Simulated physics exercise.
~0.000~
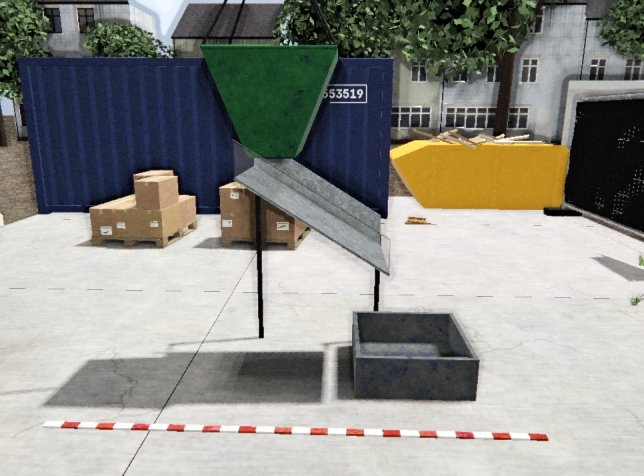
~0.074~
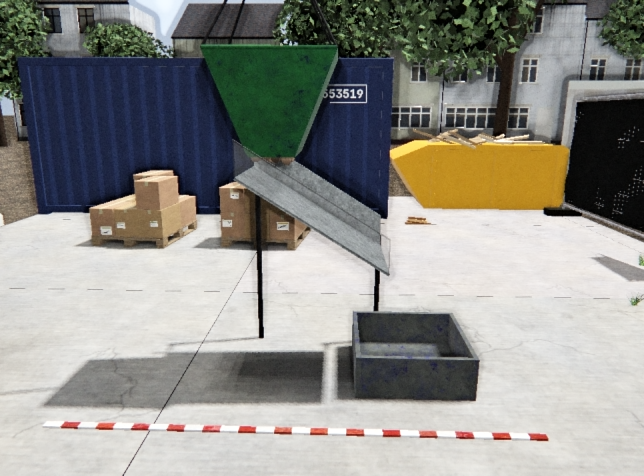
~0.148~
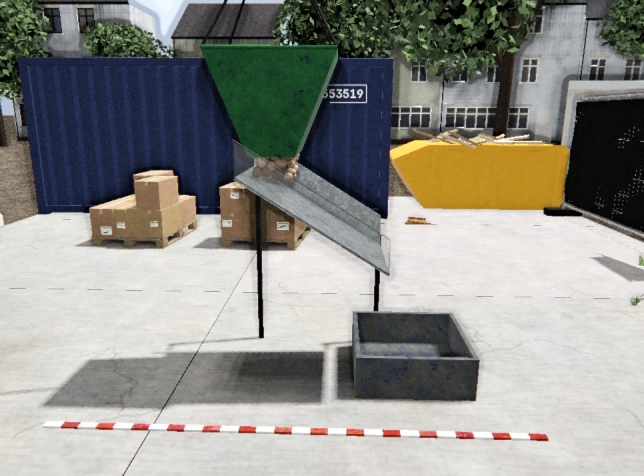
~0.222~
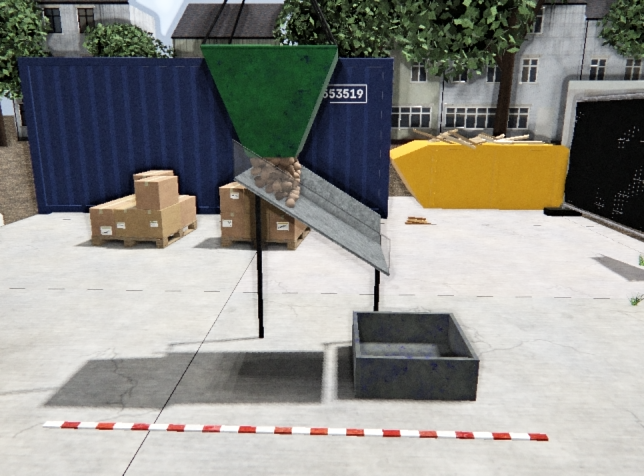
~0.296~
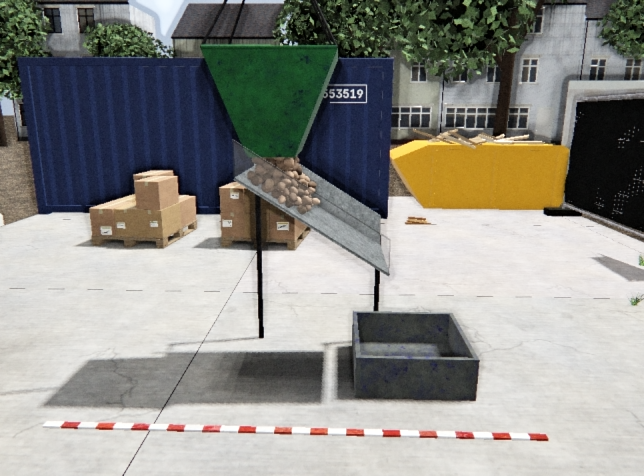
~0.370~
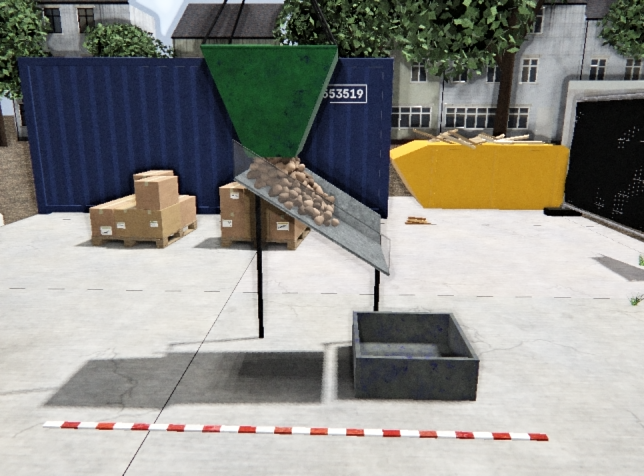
In the video, a green hopper hangs above a sloping grey metal chute in a paved yard, with an open bin below. Brownish stones emerge from the hopper's bottom and slide down the chute toward the right in a growing stream.
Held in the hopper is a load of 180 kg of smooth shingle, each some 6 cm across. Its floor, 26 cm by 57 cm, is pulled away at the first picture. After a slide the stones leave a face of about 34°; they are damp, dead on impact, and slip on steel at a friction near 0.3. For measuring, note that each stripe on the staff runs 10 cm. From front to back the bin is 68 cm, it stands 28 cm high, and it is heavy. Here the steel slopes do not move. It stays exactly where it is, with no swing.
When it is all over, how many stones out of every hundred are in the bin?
Some 61 out of 100.
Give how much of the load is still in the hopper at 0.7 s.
Roughly 35 per cent still sits inside.
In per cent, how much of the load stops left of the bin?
Result: About 0 in a hundred.
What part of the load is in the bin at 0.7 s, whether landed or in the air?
Around 10 per cent at that point.
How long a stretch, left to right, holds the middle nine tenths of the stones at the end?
About 130 cm.
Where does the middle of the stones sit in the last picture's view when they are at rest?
Centre at rest: Roughly (446, 361).
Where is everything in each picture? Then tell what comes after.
In the first frame, the outlet is at (271, 148); nothing has dropped yet.
In the second frame, the outlet is at (271, 148); 4 % is out.
In the third frame, the outlet is at (271, 148); 10 % is out, the lowest stones still above the rim at (281, 174), 135 cm up.
In the fourth frame, the outlet is at (271, 148); 18 % is out, the lowest stones still above the rim at (292, 196), 122 cm up.
In the fifth frame, the outlet is at (271, 148); 26 % is out, the lowest stones still above the rim at (307, 203), 116 cm up.
In the sixth frame, the outlet is at (271, 148); 34 % is out, the lowest stones still above the rim at (328, 216), 108 cm up.
After 0.7 s, 36 % in the hopper, 56 % on the steel, 8 % falling or lying in the bin; the stones farthest right are at (439, 301).
After 1.1 s, 2 % in the hopper, 55 % on the steel, 37 % falling or lying in the bin, 6 % falling or lying beside or right of the bin; the stones farthest right are at (528, 362).
After 1.7 s, 0 % in the hopper, 11 % on the steel, 62 % falling or lying in the bin, 27 % falling or lying beside or right of the bin; the stones farthest right are at (611, 359).
After 2.6 s, 0 % in the hopper, 61 % falling or lying in the bin, 39 % falling or lying beside or right of the bin.
After 4.5 s, 0 % in the hopper, 61 % in the bin, 39 % beside or right of the bin.
